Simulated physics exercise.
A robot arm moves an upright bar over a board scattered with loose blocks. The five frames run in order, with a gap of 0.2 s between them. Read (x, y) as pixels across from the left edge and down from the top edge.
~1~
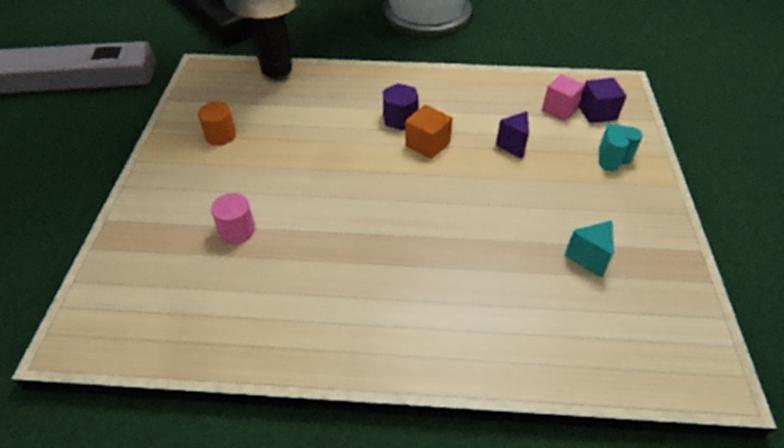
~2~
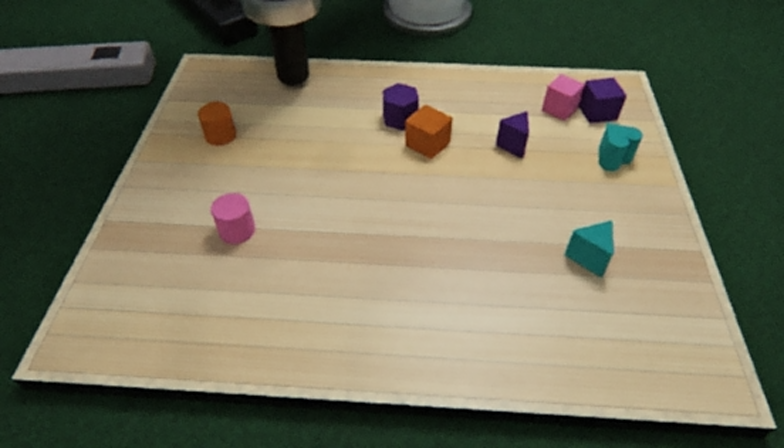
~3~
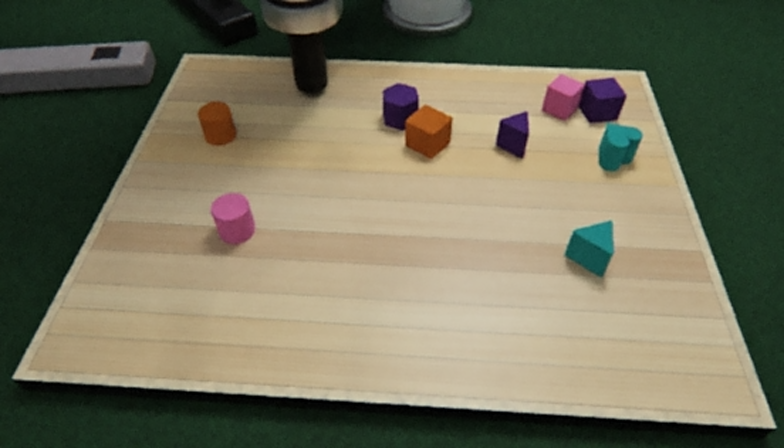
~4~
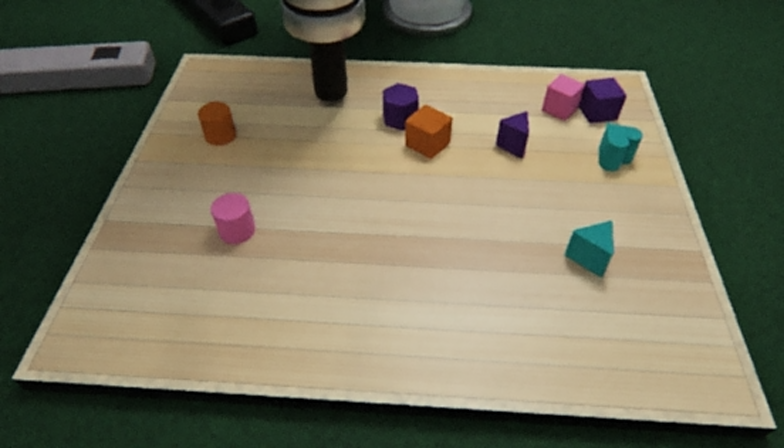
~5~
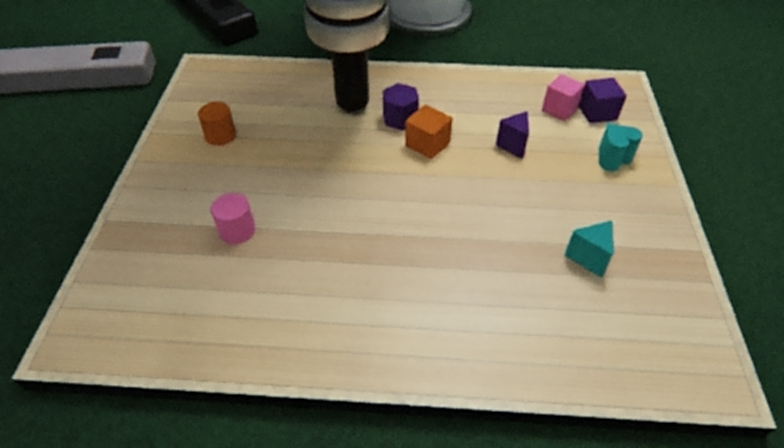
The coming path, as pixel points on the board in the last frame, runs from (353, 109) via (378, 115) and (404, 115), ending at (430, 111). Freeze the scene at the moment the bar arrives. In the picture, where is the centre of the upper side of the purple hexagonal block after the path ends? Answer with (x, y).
If I read the scene right, the answer is (458, 101).
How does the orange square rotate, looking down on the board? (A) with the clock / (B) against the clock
A: With the clock.
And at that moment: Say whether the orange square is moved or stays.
Once the path is done, it is somewhere new.
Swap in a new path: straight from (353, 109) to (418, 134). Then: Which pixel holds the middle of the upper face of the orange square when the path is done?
It should be at (451, 128) by then.
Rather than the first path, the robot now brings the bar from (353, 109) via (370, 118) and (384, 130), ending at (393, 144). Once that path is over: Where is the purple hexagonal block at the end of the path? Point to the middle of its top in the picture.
At (421, 99).
On the path given first. Halfway along, bar at (391, 109); purple hexagonal block at (427, 98); orange square at (435, 121), turned 25° clockwise.
At the end, bar at (430, 104); purple hexagonal block at (458, 101), turned 55° clockwise; orange square at (441, 124), turned 45° clockwise.
